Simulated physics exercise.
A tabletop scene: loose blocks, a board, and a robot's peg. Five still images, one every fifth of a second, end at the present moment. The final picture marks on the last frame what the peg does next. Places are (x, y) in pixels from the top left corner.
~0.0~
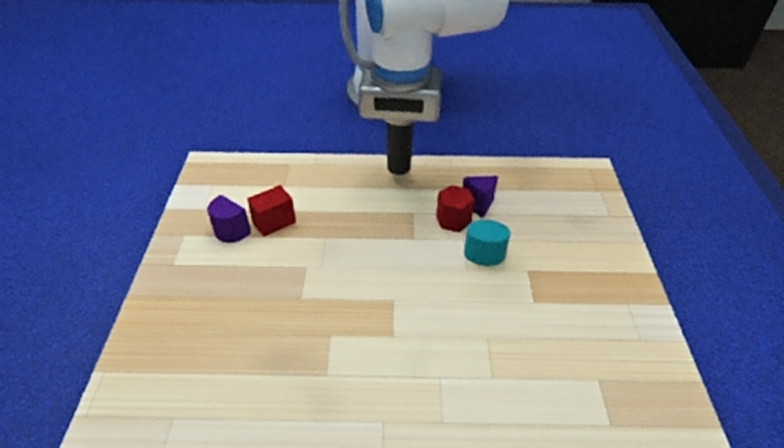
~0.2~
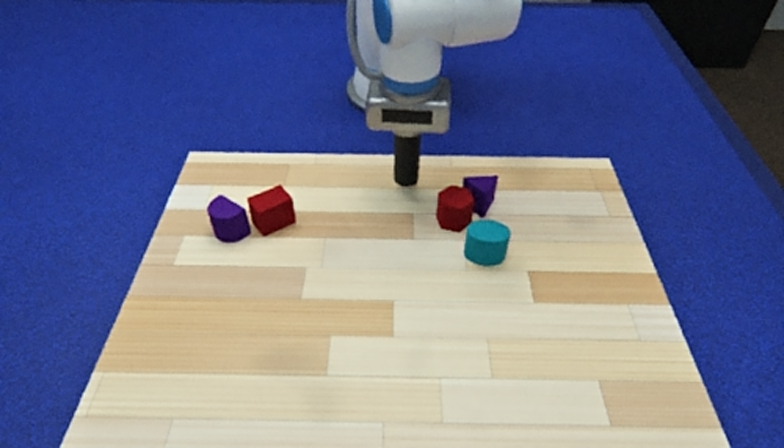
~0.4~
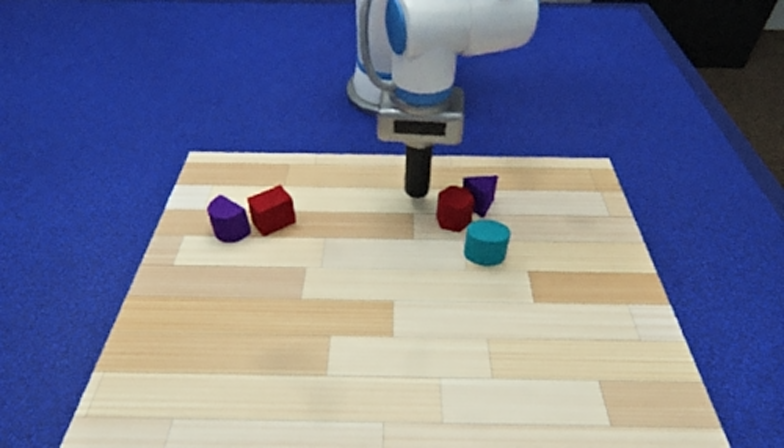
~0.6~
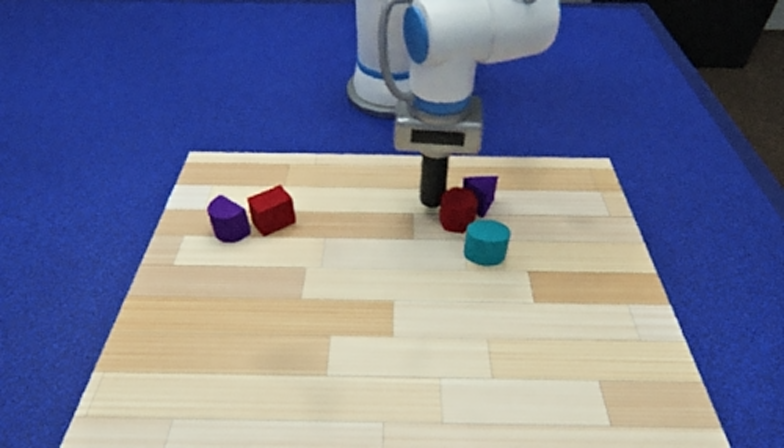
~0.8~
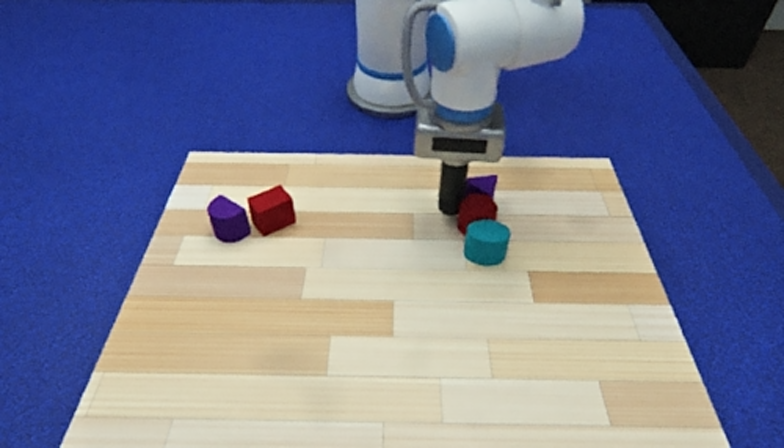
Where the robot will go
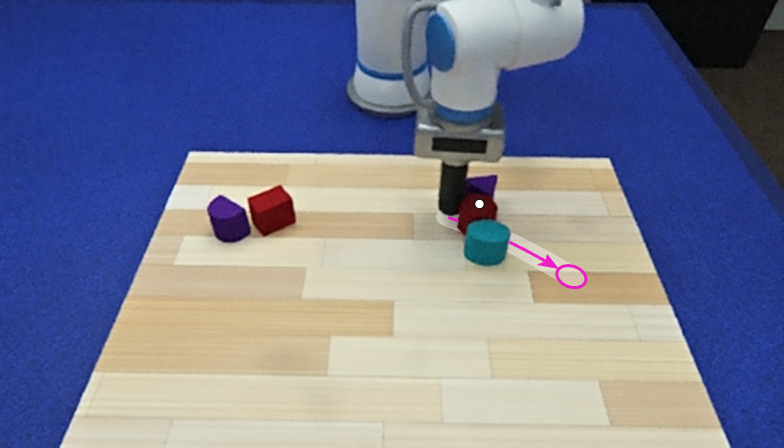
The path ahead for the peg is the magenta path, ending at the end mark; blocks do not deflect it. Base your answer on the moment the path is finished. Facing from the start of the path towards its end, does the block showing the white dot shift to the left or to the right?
Leftward.
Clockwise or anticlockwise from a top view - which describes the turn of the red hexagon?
It is turned anticlockwise.
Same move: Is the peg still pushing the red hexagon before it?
I expect so.
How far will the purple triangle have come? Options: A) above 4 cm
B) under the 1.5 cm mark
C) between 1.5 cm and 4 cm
Letter B.
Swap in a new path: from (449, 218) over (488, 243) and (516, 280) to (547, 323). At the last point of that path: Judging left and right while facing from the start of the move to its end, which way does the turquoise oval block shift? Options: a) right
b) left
I choose a.
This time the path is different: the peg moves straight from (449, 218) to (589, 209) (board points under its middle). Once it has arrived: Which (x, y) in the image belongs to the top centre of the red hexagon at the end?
At (510, 211).
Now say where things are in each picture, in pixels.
The first picture shows tip of the peg at (399, 169), middles of tops, red hexagon at (456, 196), purple triangle at (483, 181), turquoise oval block at (489, 230).
The second picture shows peg at (406, 180), nothing pushed.
The third picture shows peg at (417, 191), nothing pushed.
The fourth picture shows peg at (432, 200), red hexagon at (460, 197).
The fifth picture shows peg at (450, 208), red hexagon at (479, 204), purple triangle at (483, 181), turquoise oval block at (489, 230).
The line goes from (449, 218) by way of (489, 233) and (530, 253) to (571, 276); the dot is on the red hexagon.
The first path, step by step. One third of the way, peg at (492, 224); red hexagon at (524, 221); turquoise oval block at (496, 237), turned 30° clockwise.
Two thirds of the way, peg at (533, 243); red hexagon at (569, 237), turned 15° anticlockwise; turquoise oval block at (496, 237), turned 30° clockwise.
At the end, peg at (575, 267); red hexagon at (614, 252), turned 50° anticlockwise; purple triangle unmoved; turquoise oval block at (496, 237), turned 30° clockwise.
